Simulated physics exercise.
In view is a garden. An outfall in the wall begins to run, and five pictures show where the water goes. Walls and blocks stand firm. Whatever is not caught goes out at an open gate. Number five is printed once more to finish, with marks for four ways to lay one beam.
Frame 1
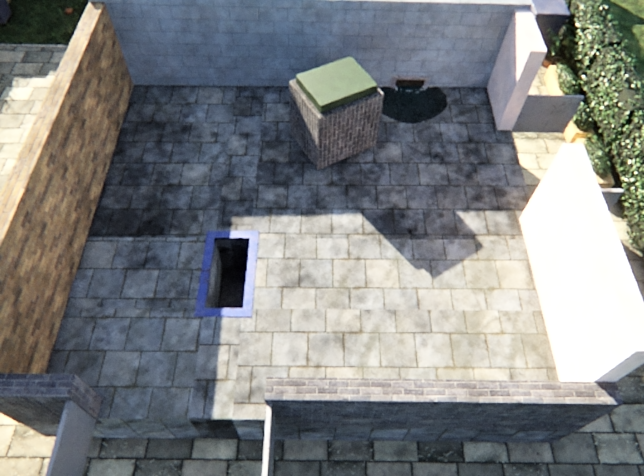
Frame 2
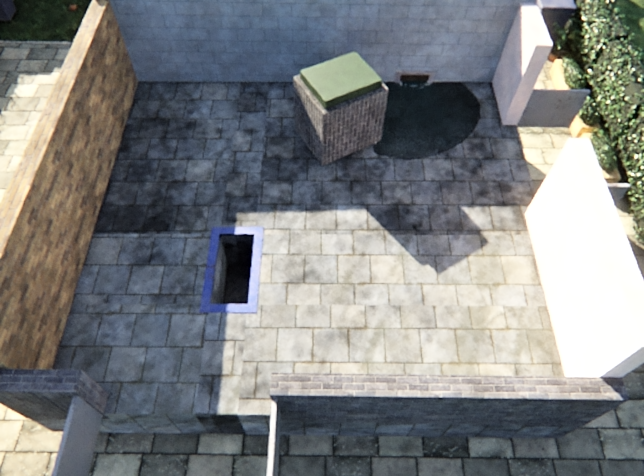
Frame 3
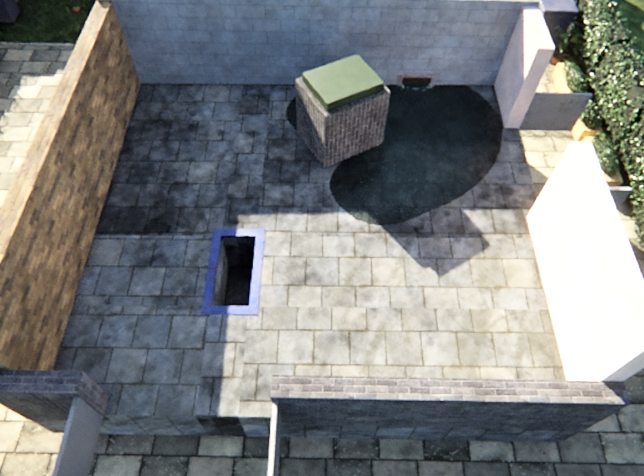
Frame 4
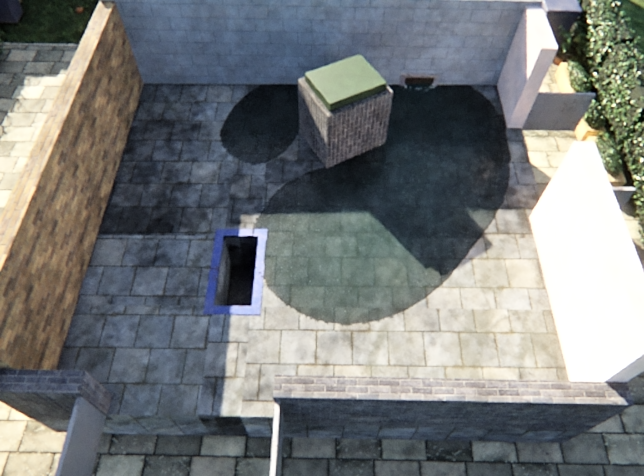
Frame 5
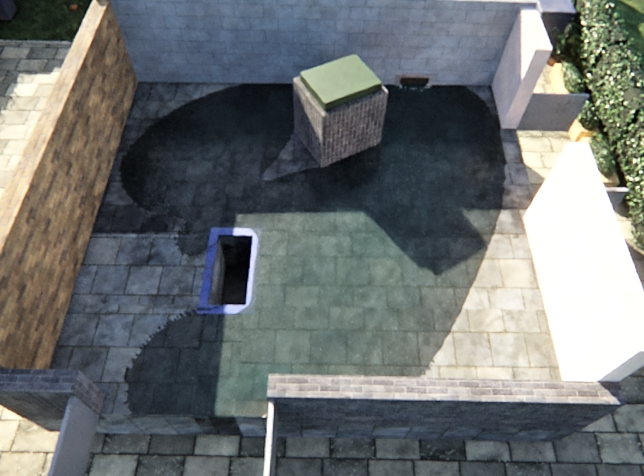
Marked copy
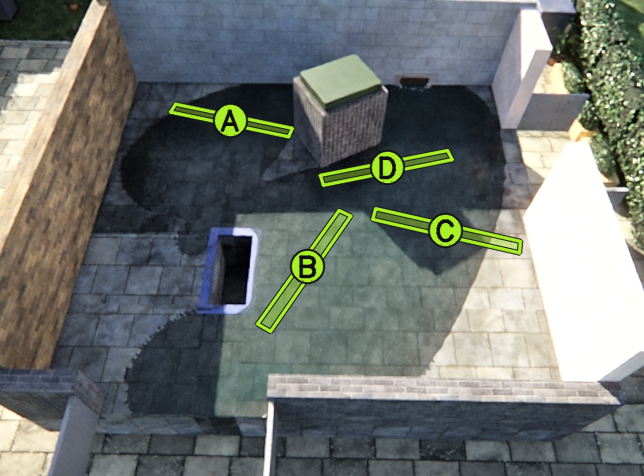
The footage shows a walled, paved garden from above as dark water spreads from an opening near the back wall, passing around a brick block with a green top, then across the paving to a blue-rimmed rectangular gully.
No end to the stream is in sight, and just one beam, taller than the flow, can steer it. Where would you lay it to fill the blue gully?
Best: C.
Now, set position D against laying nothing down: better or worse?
It is worse.
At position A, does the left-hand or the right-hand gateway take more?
More leaves on the left.
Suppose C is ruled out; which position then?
That is position A.
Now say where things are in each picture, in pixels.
Outfall at (410, 82); blue gully at (228, 272); open gate at (187, 399); open gate at (508, 172); 3 % of the ground under water, visible out to (443, 107); blue gully still dry, in the first picture.
In the second picture, 9 % of the ground under water, visible out to (396, 151); blue gully still dry.
In the third picture, 19 % of the ground under water, visible out to (350, 209); blue gully still dry.
In the fourth picture, 39 % of the ground under water, visible out to (277, 292); blue gully still dry.
In the fifth picture, 60 % of the ground under water, visible out to (211, 341); blue gully taking water.
In lime, A from (173, 108) to (290, 132); B from (264, 327) to (344, 213); C from (374, 213) to (519, 247); D from (321, 180) to (449, 155).
With A, about 24 % of the stream goes into the blue gully, about 75 % out by the gates.
With B, about 13 % of the stream goes into the blue gully, about 86 % out by the gates.
With C, about 36 % of the stream goes into the blue gully, about 63 % out by the gates.
With D, about 10 % of the stream goes into the blue gully, about 90 % out by the gates.
